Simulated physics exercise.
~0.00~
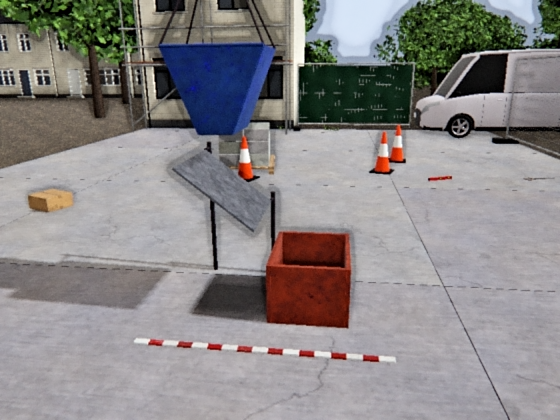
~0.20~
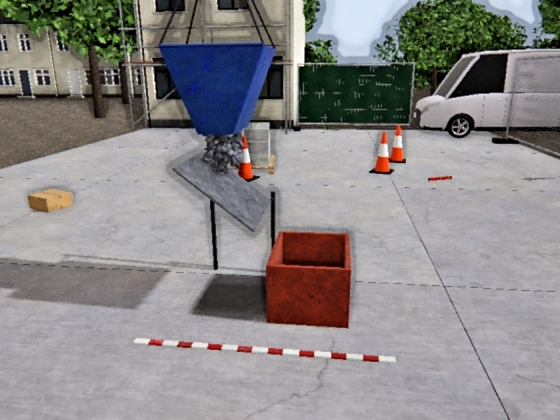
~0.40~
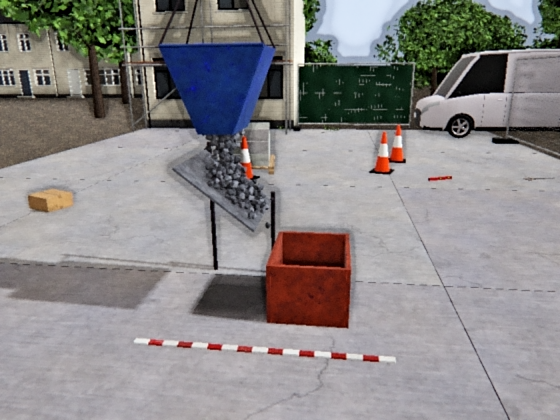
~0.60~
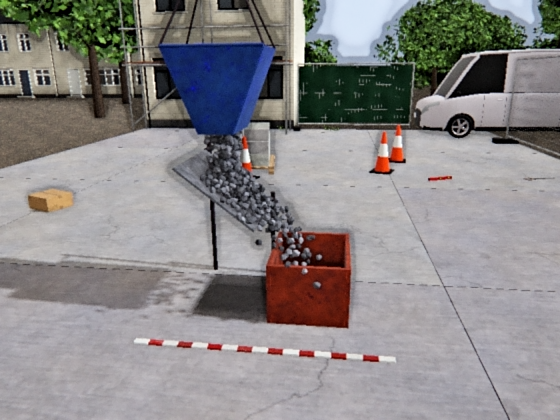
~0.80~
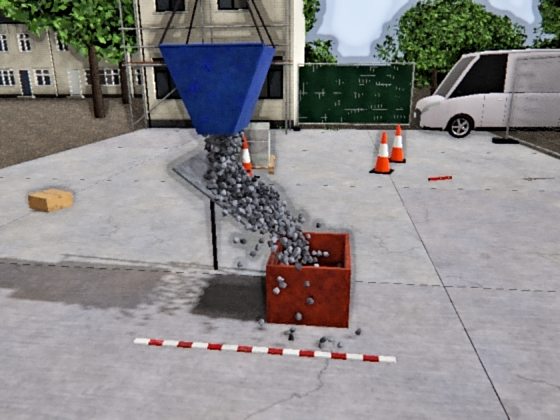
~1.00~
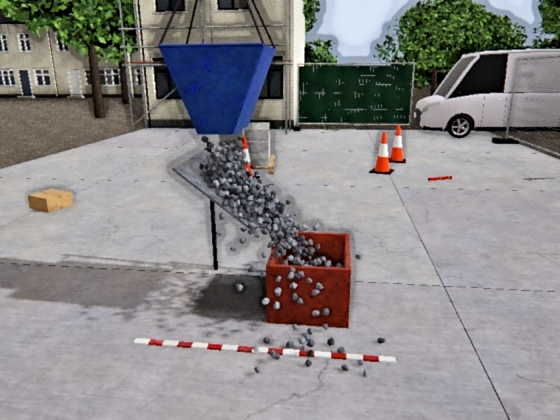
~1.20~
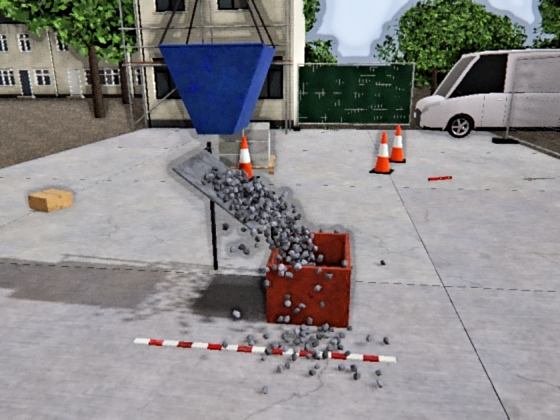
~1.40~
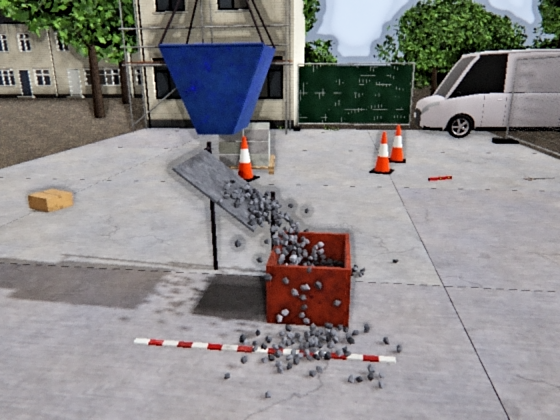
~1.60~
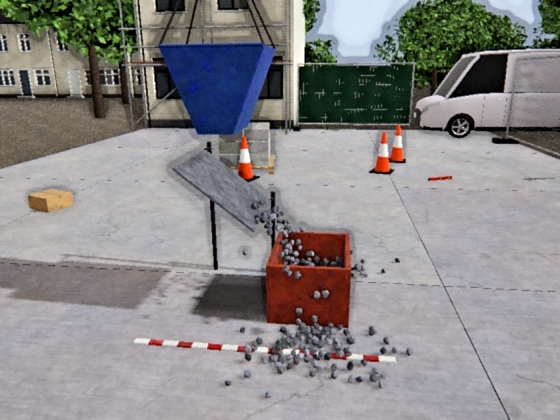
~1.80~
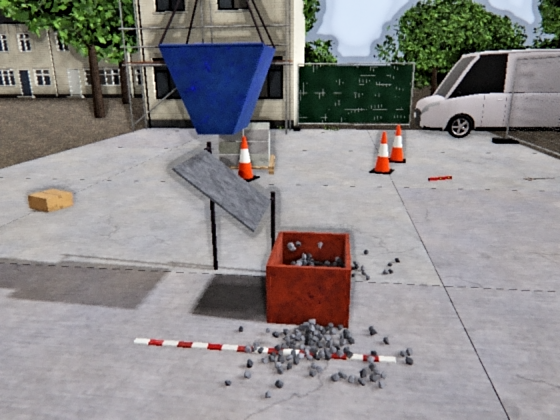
In a paved yard, grey stones pour from a blue skip down a slab, most landing in a red bin.
